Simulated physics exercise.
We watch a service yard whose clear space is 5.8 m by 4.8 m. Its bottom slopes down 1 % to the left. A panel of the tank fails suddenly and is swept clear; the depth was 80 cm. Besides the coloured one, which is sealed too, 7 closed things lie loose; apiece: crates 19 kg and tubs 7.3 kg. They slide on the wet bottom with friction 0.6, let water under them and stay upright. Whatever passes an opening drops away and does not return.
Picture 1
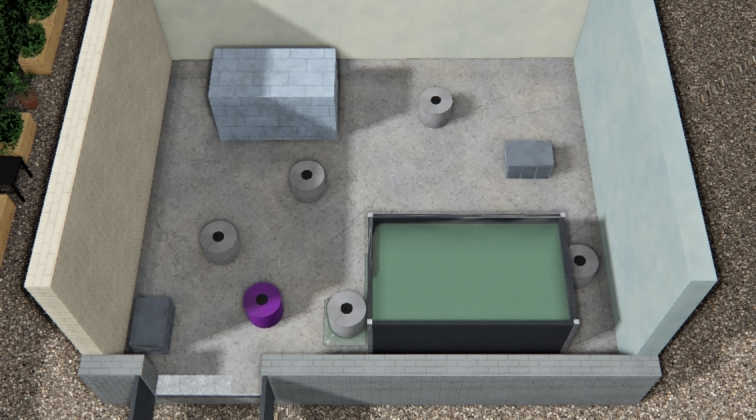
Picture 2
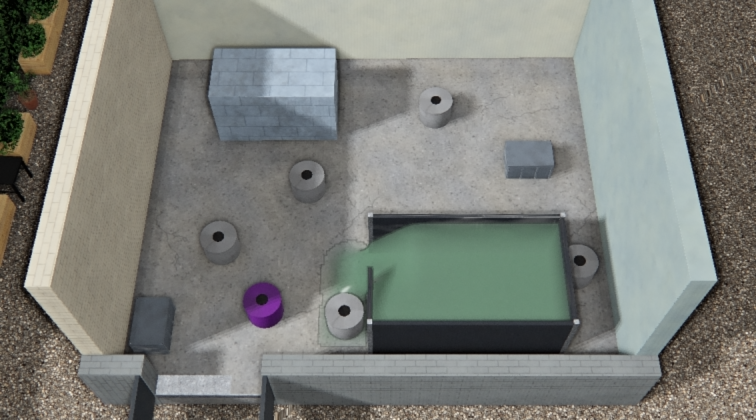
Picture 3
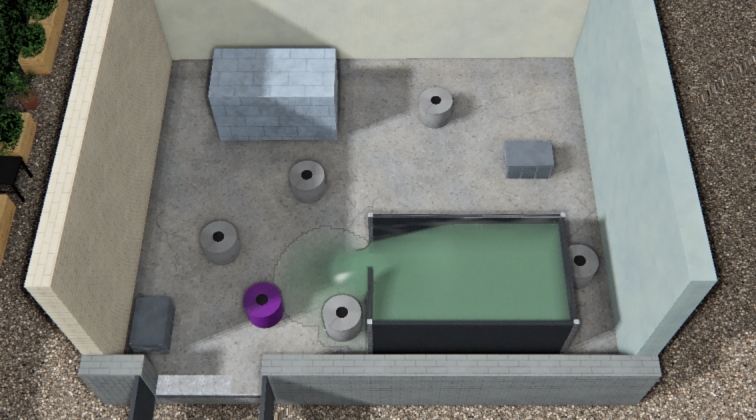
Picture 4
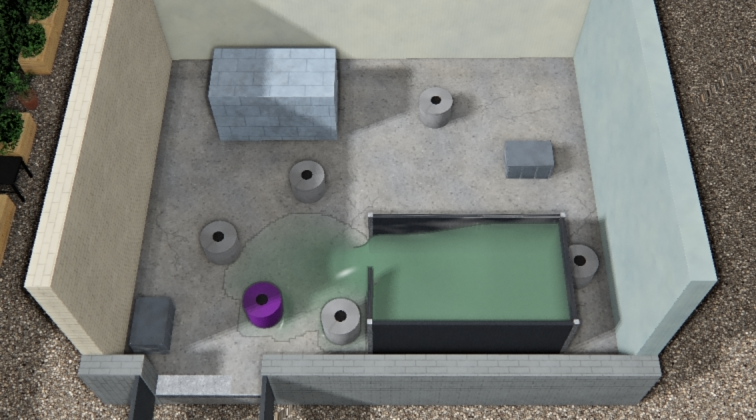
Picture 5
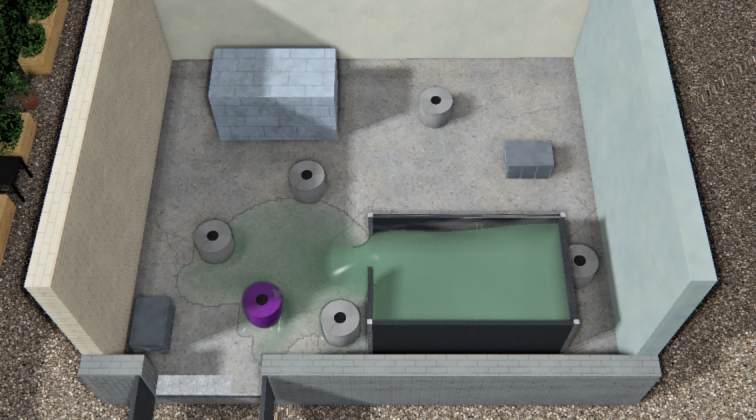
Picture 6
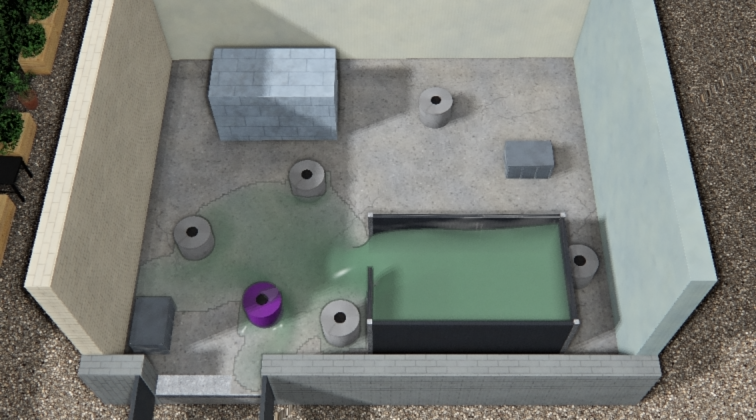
Green water burst out through the left side of a dark-walled tank and spread across the yard floor around the purple tub, nudging the nearest grey tub slightly and then pushing another one left.
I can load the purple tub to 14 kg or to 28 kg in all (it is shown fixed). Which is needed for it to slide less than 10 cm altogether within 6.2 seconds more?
For it, neither weight holds it.
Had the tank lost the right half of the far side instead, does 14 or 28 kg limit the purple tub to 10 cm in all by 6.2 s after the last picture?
Then only the higher weight holds it.
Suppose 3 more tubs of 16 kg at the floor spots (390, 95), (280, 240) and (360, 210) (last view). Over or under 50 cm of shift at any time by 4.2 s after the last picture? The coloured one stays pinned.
In turn: Less, over, under.
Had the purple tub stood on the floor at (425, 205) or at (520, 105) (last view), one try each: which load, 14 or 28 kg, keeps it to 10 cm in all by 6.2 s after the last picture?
In turn: The smaller is enough; the smaller is enough.
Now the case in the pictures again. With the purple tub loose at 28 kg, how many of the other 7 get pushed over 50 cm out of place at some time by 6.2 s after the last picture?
3 of them.
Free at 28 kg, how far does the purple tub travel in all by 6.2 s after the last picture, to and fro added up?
Some 200 cm in all.
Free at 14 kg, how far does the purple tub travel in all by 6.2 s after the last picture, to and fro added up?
About 150 cm.
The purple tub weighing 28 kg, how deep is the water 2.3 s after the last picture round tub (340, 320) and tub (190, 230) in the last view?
About 2 and 13 cm.
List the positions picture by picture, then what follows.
The first picture shows the purple tub at (262, 300), on the bottom; water covers 2.9 m2; 0 of 8 have shifted.
The second picture shows the purple tub at (262, 300), on the bottom; 3.4 m2 under water; 0 of 8 have shifted.
The third picture shows the purple tub at (262, 300), on the bottom; 4.1 m2 under water; 1 of 8 have shifted.
The fourth picture shows the purple tub at (262, 300) rests on the ground; 5.0 m2 under water; 1 of 8 have shifted.
The fifth picture shows the purple tub at (262, 300) rests on the ground; water covers 5.9 m2; 2 of 8 have shifted.
The sixth picture shows the purple tub at (262, 300), on the bottom; water covers 7.3 m2; 2 of 8 have shifted.
Then, 0.6 s after the last picture the purple tub would be 114 cm from its start with 14 kg and 71 cm from its start with 28 kg; 9 cm of water round it then.
Then, 2.3 s after the last picture the purple tub would be gone out with 14 kg and 114 cm from its start with 28 kg; 9 cm of water round it then.
Then, 4.2 s after the last picture the purple tub would be gone out with 14 kg and 117 cm from its start with 28 kg; 8 cm of water round it then.
Then, 6.2 s after the last picture the purple tub would be gone out with 14 kg and 117 cm from its start with 28 kg; 4 cm of water round it then.
